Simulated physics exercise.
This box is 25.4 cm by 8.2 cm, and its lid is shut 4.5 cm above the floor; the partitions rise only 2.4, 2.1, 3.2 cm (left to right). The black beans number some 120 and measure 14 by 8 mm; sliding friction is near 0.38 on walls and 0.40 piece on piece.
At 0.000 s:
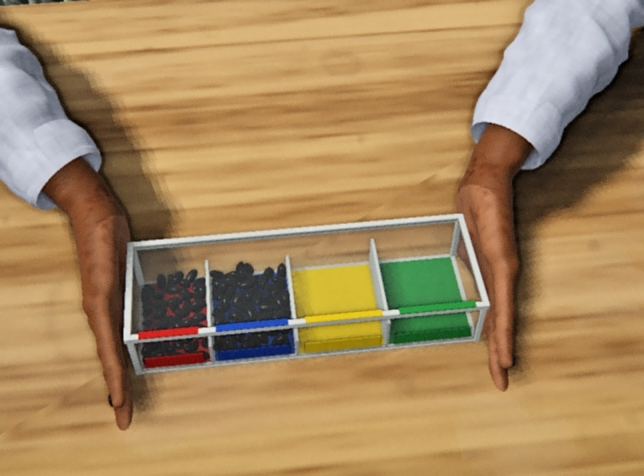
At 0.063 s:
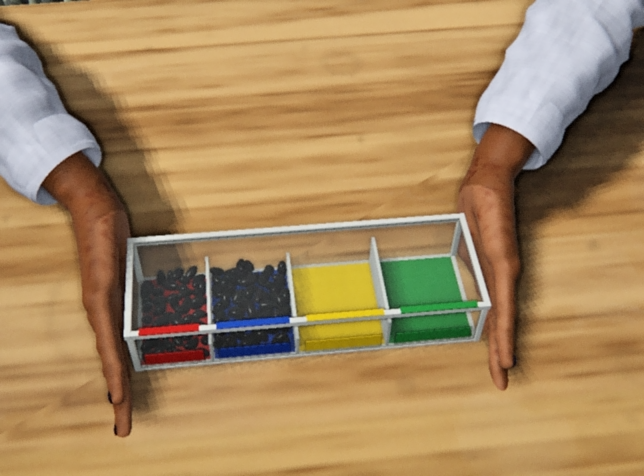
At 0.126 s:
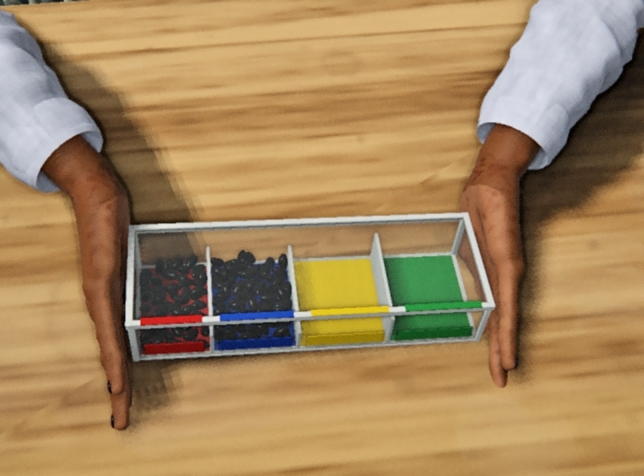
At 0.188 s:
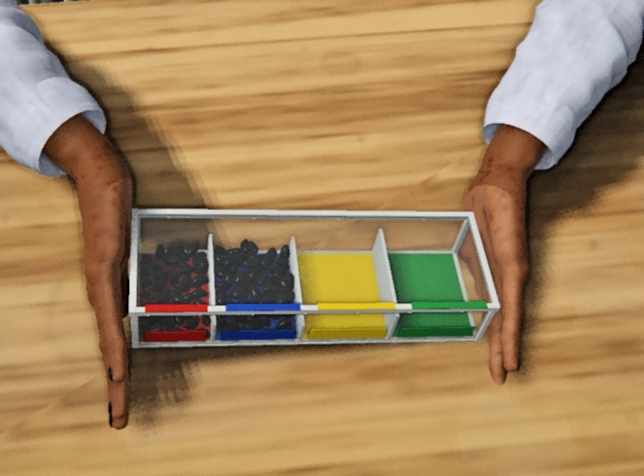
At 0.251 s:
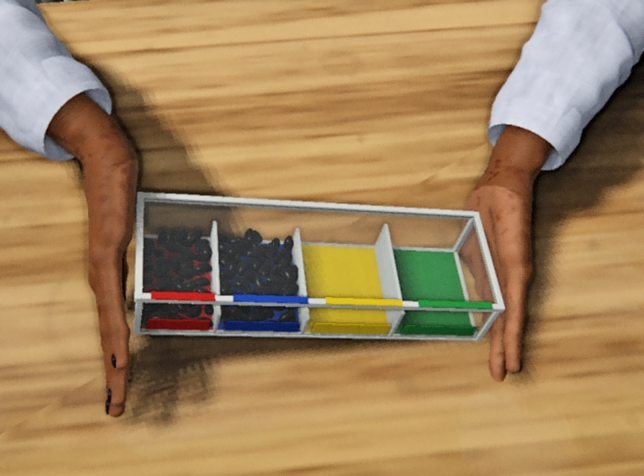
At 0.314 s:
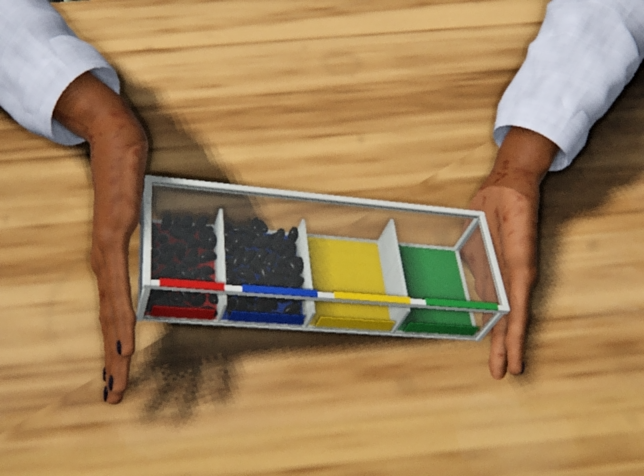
We see two hands holding a clear, divided box with dark beans in its red and blue sections and empty yellow and green sections; the hands steady it, then raise its left end, slanting it down toward the right.
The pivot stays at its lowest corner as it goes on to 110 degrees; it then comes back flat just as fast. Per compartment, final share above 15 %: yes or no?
Red compartment no; blue compartment no; green compartment yes; yellow compartment yes.
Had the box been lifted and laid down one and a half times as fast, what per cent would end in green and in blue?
Per cent held - green: 30, blue: 0.
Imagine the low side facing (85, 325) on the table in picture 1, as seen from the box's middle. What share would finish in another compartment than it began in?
Roughly 55 percent of them.
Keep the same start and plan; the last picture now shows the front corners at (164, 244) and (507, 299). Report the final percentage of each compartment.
Red 0, blue 0, green 65, yellow 35.
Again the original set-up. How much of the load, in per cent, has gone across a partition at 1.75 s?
90 percent.
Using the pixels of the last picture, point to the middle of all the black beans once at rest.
Approximately (370, 312) in the last view.
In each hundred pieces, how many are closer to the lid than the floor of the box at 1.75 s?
Close to 80 in a hundred.
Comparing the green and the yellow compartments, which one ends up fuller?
That would be the yellow compartment.
After 1.75 s, tilt 110 degrees; red 5 %, blue 20 %, green 20 %, yellow 55 %.
After 2.71 s, tilt 50 degrees; green 35 %, yellow 65 %.
After 3.66 s, tilt 0 degrees; green 35 %, yellow 65 %.
In the end, at 4.0 s, red 0 %, blue 0 %, green 35 %, yellow 65 %.
